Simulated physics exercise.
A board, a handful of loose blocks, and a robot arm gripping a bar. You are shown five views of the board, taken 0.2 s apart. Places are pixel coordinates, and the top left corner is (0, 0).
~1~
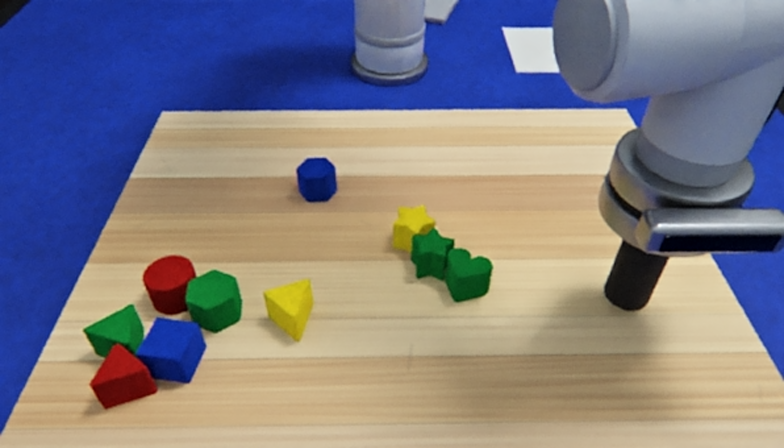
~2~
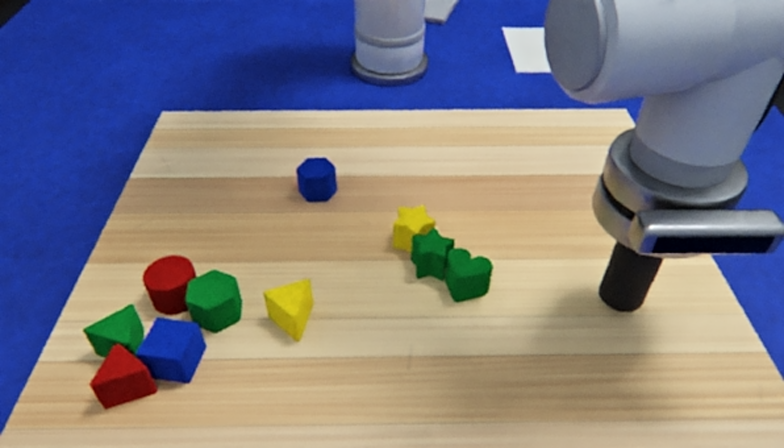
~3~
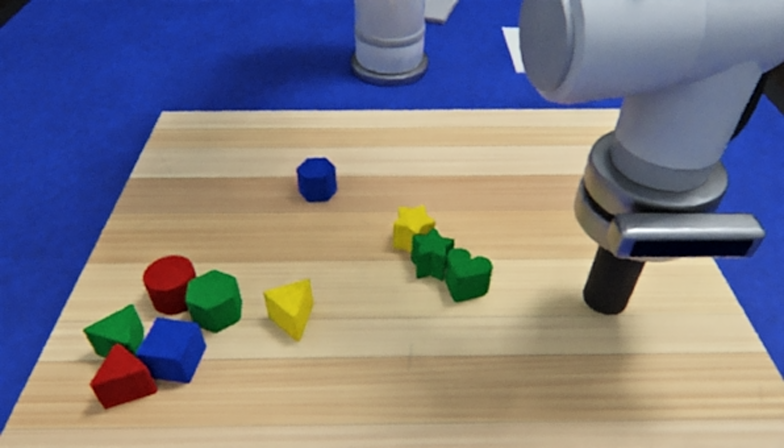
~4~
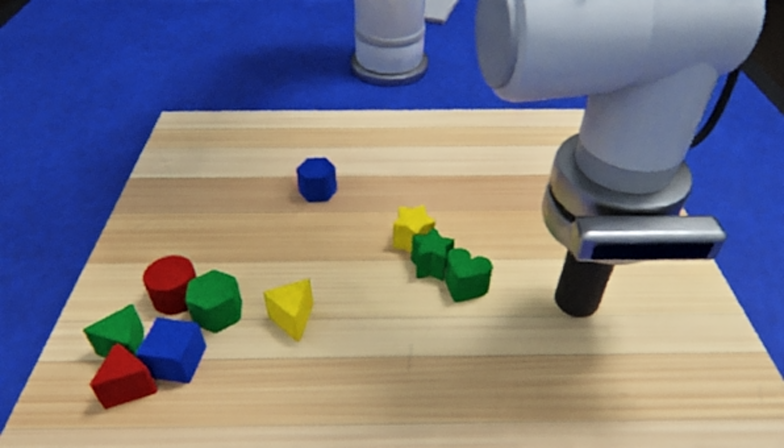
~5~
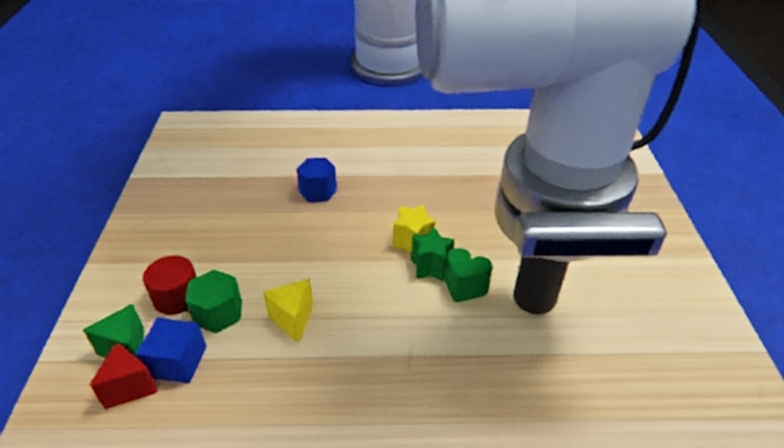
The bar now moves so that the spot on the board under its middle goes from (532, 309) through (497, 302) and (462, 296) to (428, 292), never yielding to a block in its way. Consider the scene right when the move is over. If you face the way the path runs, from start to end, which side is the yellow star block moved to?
The answer is right: Facing from the path's start to its end, that's where the yellow star block shifts.
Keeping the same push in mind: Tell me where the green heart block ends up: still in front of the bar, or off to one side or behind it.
Looking at the end of the path, the green heart block is still being driven ahead.
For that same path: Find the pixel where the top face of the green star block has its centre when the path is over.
Located at (373, 224).
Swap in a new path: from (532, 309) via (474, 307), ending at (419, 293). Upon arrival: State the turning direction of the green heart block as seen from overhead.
The answer is clockwise.
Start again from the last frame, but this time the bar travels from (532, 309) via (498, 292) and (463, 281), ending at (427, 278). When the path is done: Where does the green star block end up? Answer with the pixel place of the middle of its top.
So, by the moment the path ends, you'll find the top centre of the green star block at (387, 236).
What follows on the original path. Halfway along, bar at (480, 288); yellow star block at (409, 214), turned 20° clockwise; green star block at (411, 238); green heart block at (441, 256).
At the end, bar at (429, 281); yellow star block at (396, 204), turned 75° clockwise; green star block at (373, 224), turned 25° clockwise; green heart block at (395, 245), turned 20° clockwise.
